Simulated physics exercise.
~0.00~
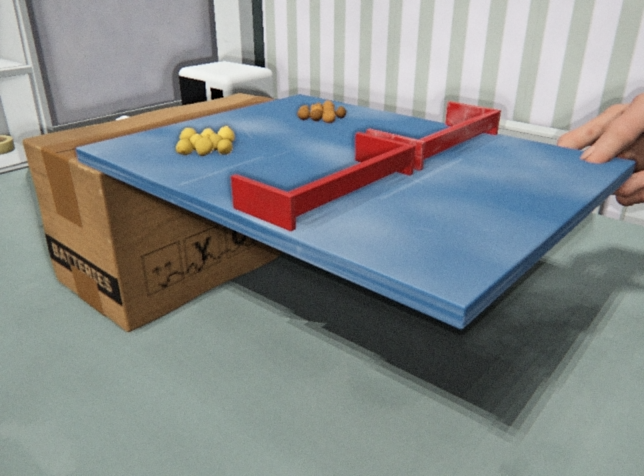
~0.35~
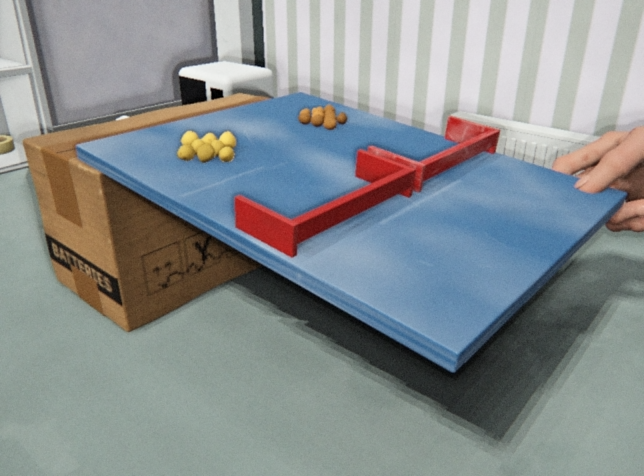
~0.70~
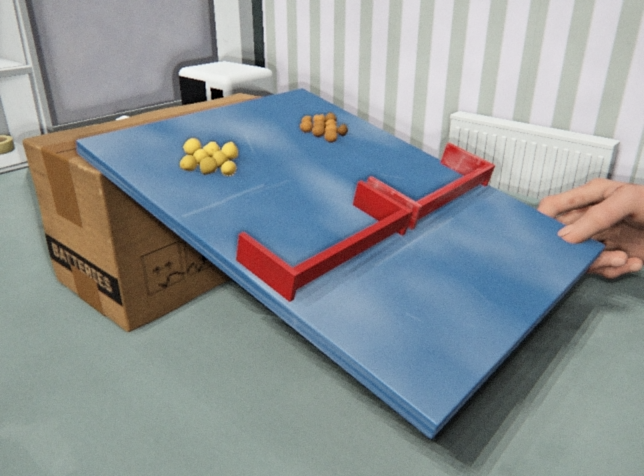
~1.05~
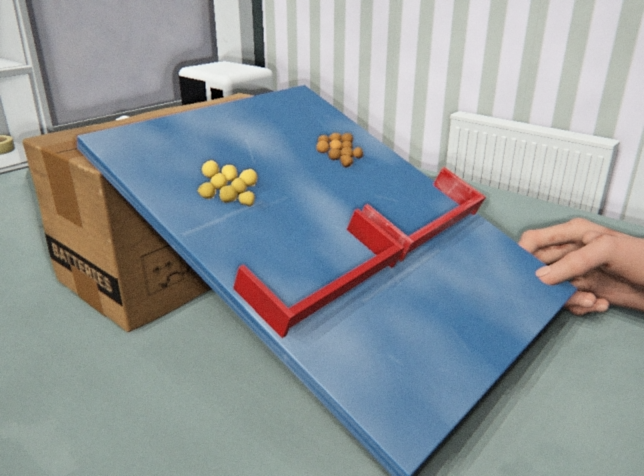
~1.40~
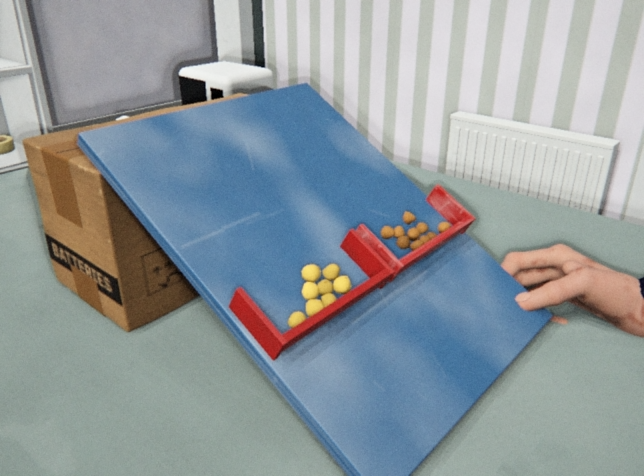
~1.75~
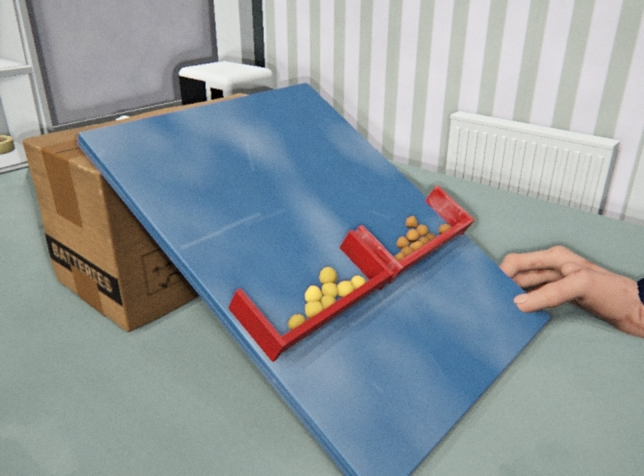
In a room with striped wallpaper and a white radiator, a still camera looks slightly down on a pale green surface. A blue board rests at its left end on a cardboard box, while a hand at the right holds the other end. Small yellow balls lie on the nearer side and small brown ones farther back, with red barriers below each. The hand lowers its end, and the board slopes more and more steeply. Both groups slide down until they reach their barriers. The hand stays beside the steeply tilted board, with the balls gathered behind the red barriers.
